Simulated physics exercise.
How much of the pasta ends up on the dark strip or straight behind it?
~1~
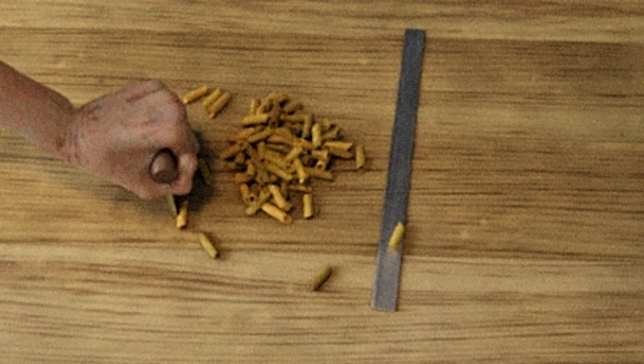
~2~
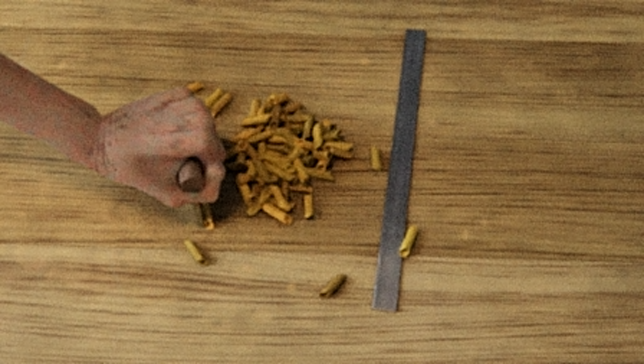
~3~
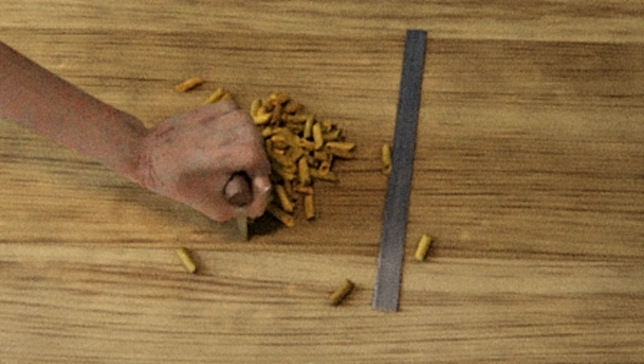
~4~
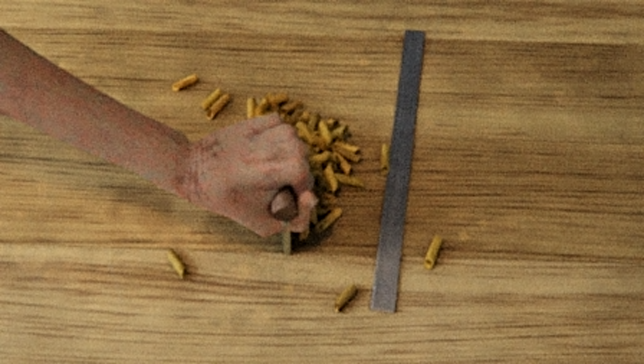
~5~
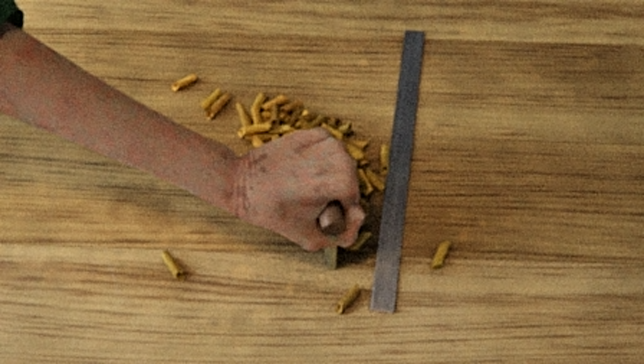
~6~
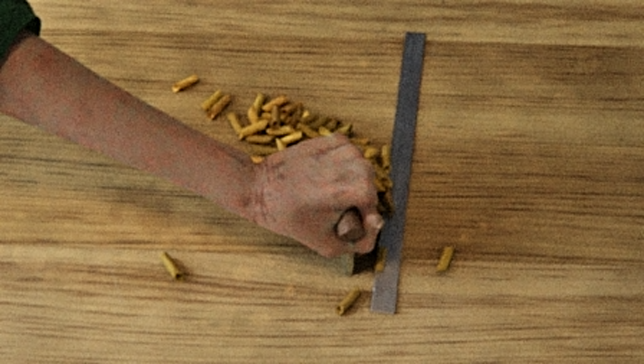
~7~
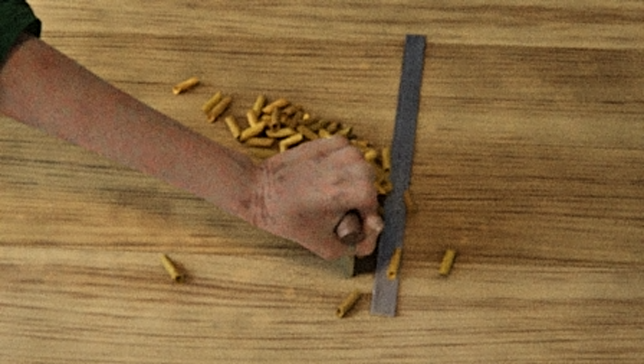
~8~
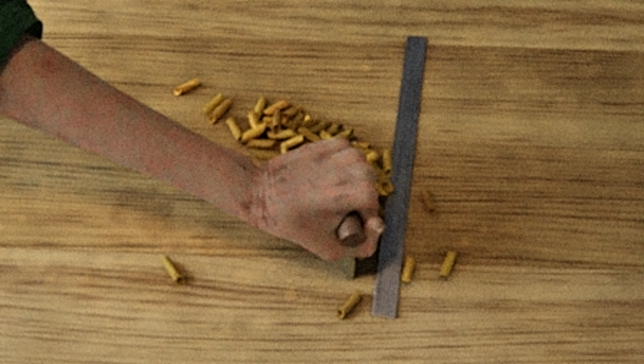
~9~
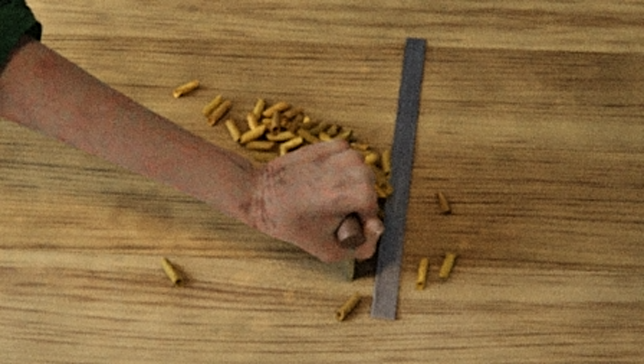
Only a small share of the pasta ends up there. Nearly all of the pieces rest elsewhere, most of them in the heap to the left of the strip.
